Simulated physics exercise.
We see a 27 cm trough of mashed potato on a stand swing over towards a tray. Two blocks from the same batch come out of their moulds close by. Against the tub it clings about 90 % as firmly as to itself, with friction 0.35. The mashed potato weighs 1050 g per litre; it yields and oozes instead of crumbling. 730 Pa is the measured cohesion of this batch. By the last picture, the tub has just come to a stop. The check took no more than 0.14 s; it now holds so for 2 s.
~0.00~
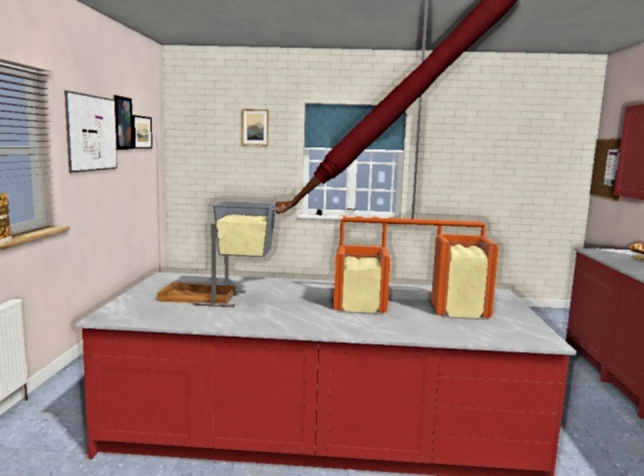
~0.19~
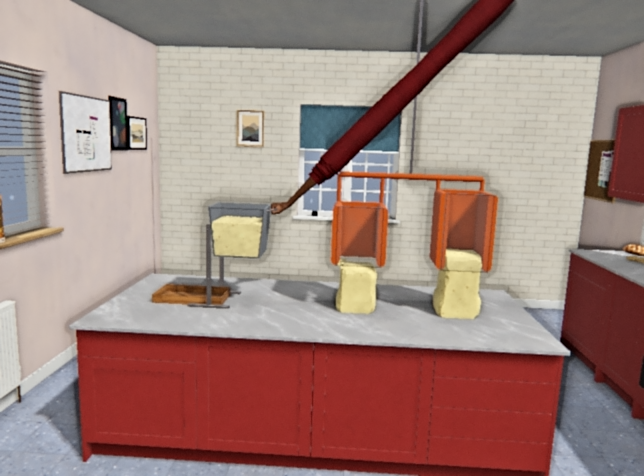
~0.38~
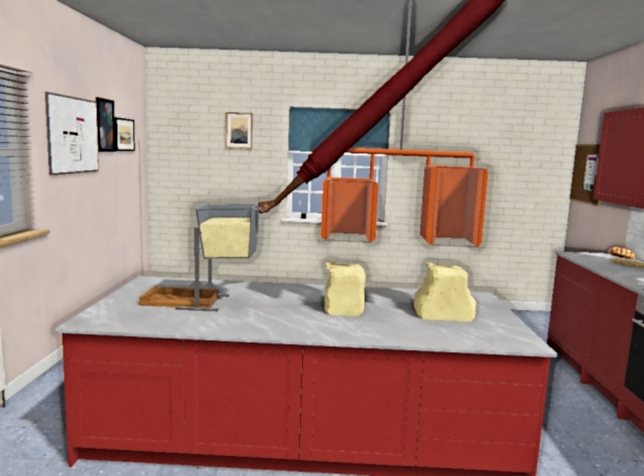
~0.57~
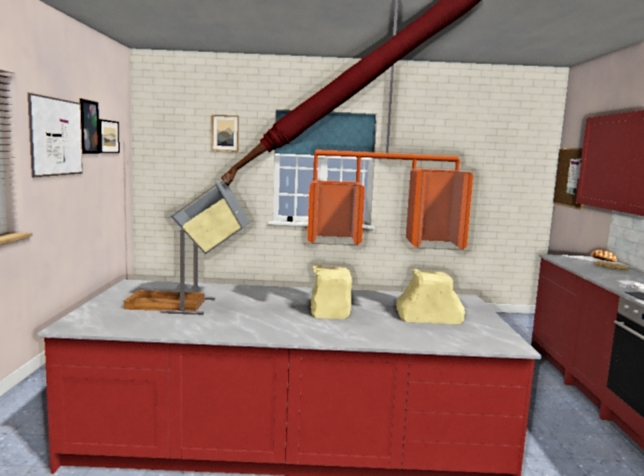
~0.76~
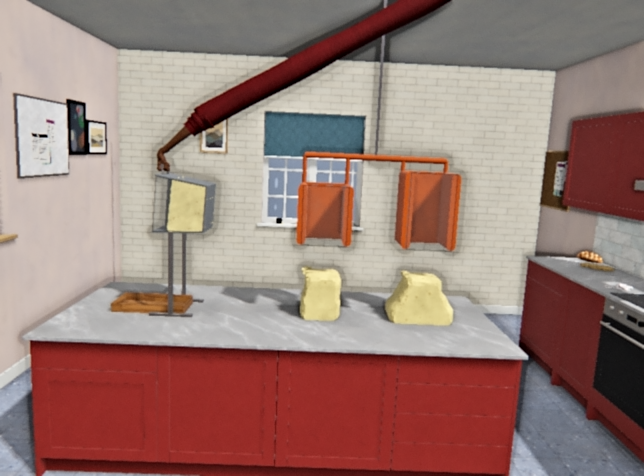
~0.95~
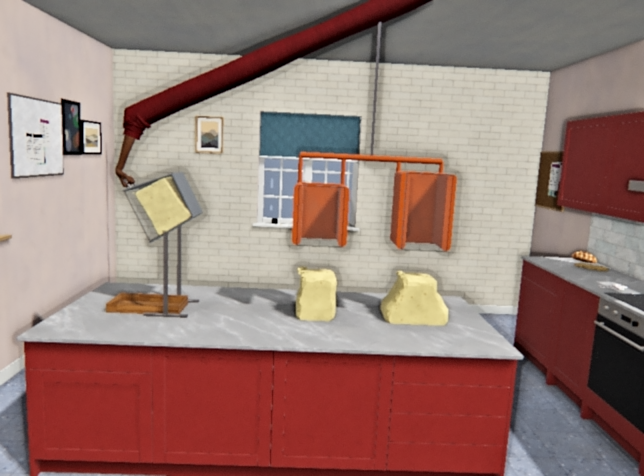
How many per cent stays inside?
0 %.
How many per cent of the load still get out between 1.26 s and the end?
Later share of the load: Approx. 2 %.
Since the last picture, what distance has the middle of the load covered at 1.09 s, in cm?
Roughly 11 centimetres.
By 1.09 s, the tub is at 117 degrees and holds 76 %.
By 1.26 s, the tub is at 117 degrees and holds 2 %.
By 1.43 s, the tub is at 117 degrees and holds 0 %.
By 1.60 s, the tub is at 117 degrees and holds 0 %.
By 2.95 s, at the end, the tub is at 117 degrees and holds 0 %.
